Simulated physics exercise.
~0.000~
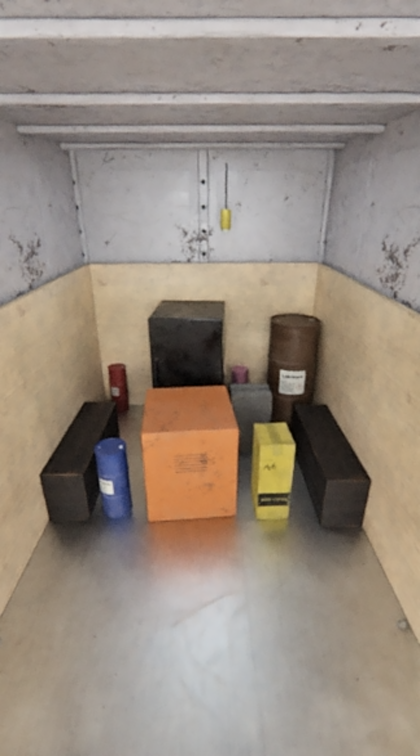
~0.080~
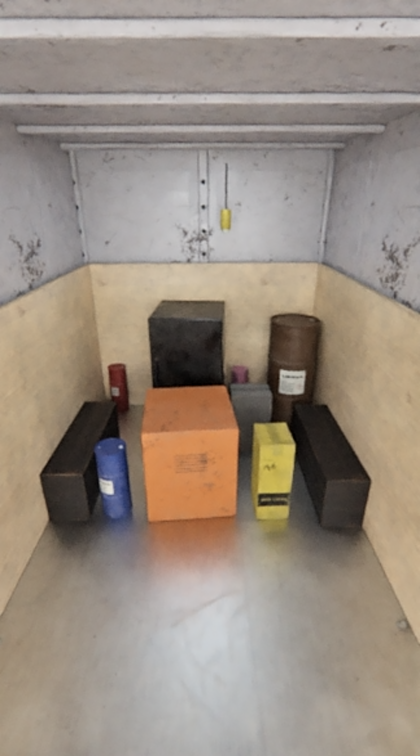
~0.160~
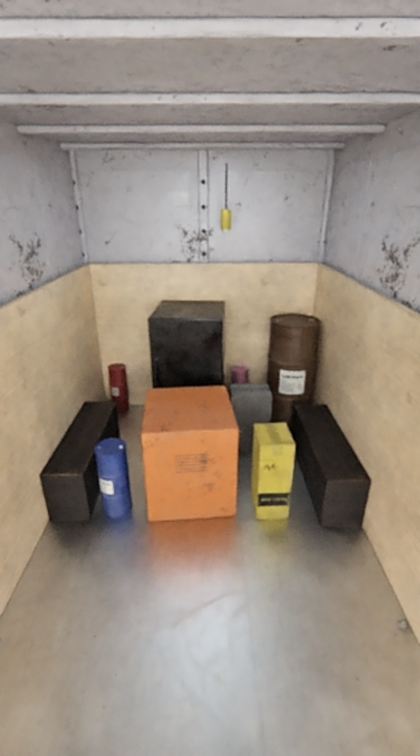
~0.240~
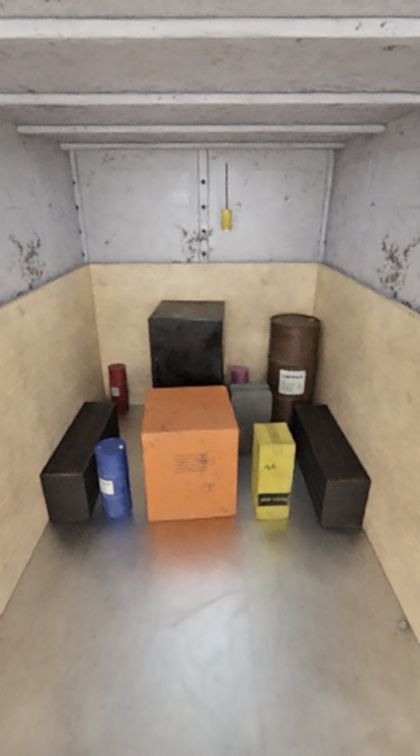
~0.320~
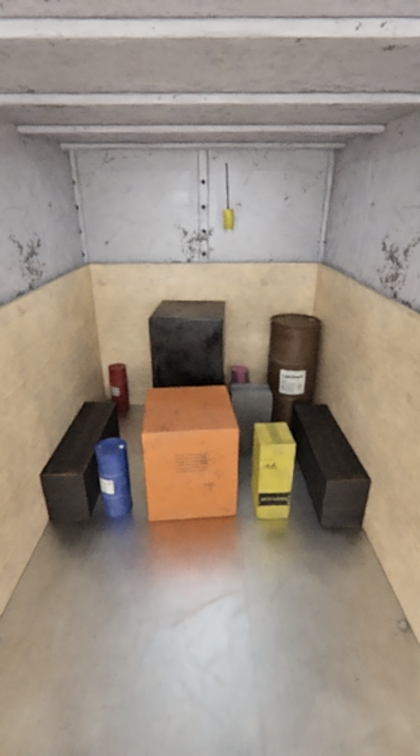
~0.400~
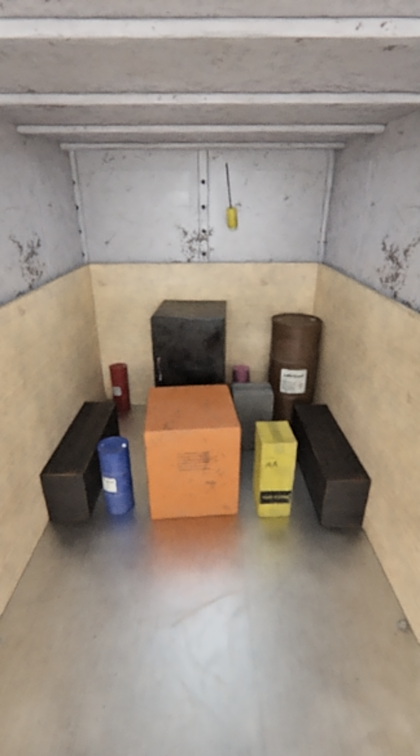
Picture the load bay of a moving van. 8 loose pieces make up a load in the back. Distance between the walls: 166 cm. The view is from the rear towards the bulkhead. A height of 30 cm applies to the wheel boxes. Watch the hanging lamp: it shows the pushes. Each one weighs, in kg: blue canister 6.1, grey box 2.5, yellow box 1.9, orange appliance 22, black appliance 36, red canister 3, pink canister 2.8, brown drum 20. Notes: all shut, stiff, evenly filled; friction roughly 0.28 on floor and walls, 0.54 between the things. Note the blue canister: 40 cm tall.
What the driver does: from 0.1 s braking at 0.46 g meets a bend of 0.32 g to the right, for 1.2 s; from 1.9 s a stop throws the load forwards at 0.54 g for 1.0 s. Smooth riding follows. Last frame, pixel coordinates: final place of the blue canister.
About (186, 418).
After 0.60 s, push 0.46 g forwards, 0.32 g right; blue canister slid 14 cm near (132, 465); grey box slid 14 cm; yellow box slid 14 cm.
After 0.70 s, push 0.46 g forwards, 0.32 g right; blue canister slid 24 cm near (145, 456); yellow box slid 25 cm; orange appliance slid 24 cm.
After 0.80 s, push 0.46 g forwards, 0.32 g right; blue canister leaning 5° near (159, 446); orange appliance slid 37 cm; yellow box slid 33 cm.
After 1.00 s, push 0.46 g forwards, 0.32 g right; blue canister slid 66 cm near (187, 424); yellow box slid 50 cm; orange appliance slid 42 cm.
At rest (3.5 s), not toppled but over 15 cm from the start, blue canister, grey box, yellow box, orange appliance, black appliance and pink canister; the other 2 in place, give or take 15 cm. In the last view, blue canister near (186, 418).
